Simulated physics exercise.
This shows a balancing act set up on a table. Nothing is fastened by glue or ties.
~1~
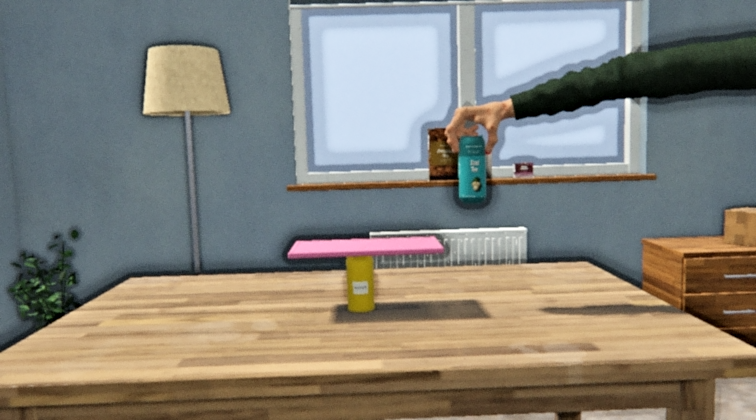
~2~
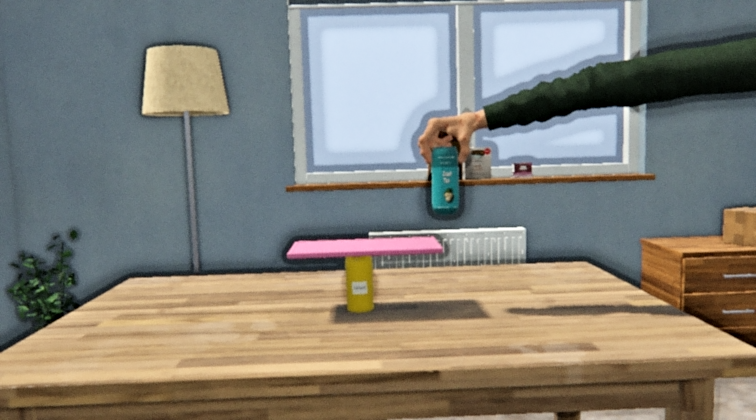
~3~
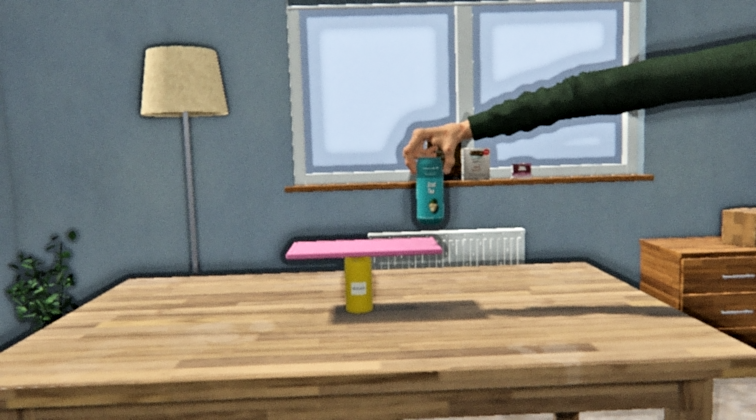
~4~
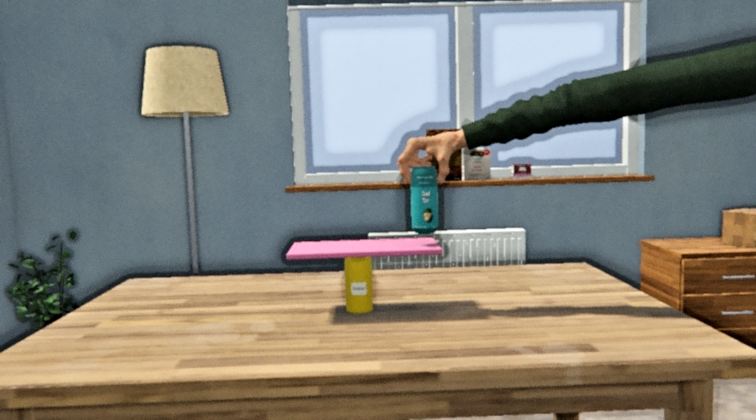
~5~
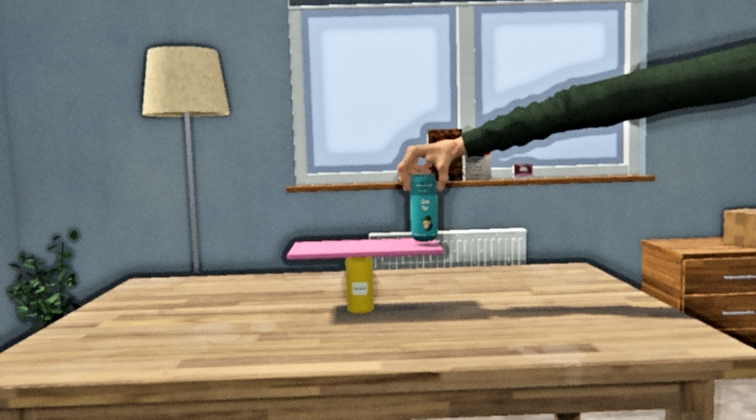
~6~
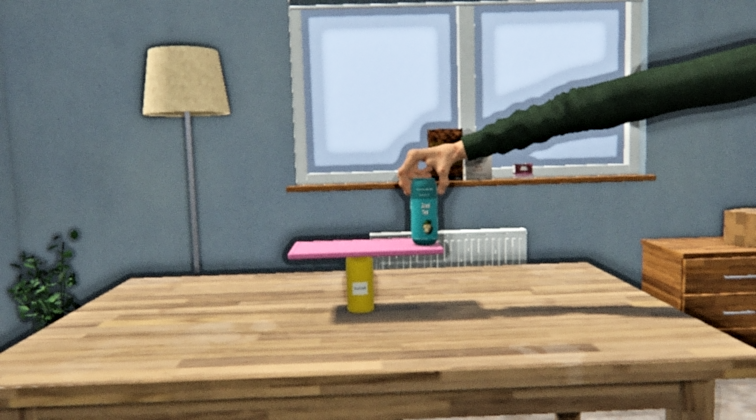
At a wooden table, a hand lowering a turquoise can leftward onto the right end of a pink board atop a yellow jar.
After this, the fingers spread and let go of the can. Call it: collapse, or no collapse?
Collapse.
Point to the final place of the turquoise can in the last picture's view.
The object winds up at approximately (476, 294).
Then, 0.30 s on from there, turquoise can now fallen; pink lid turned 58° from how it was put.
Then, 0.50 s on from there, pink lid on its side.
Then, 0.90 s on from there, pink lid turned 44° from how it was put.
In the end, fallen, turquoise can; toppled in the stack, pink lid; yellow jar unmoved. At the end, from the last picture's camera, turquoise can near (476, 294). The stack gives way.
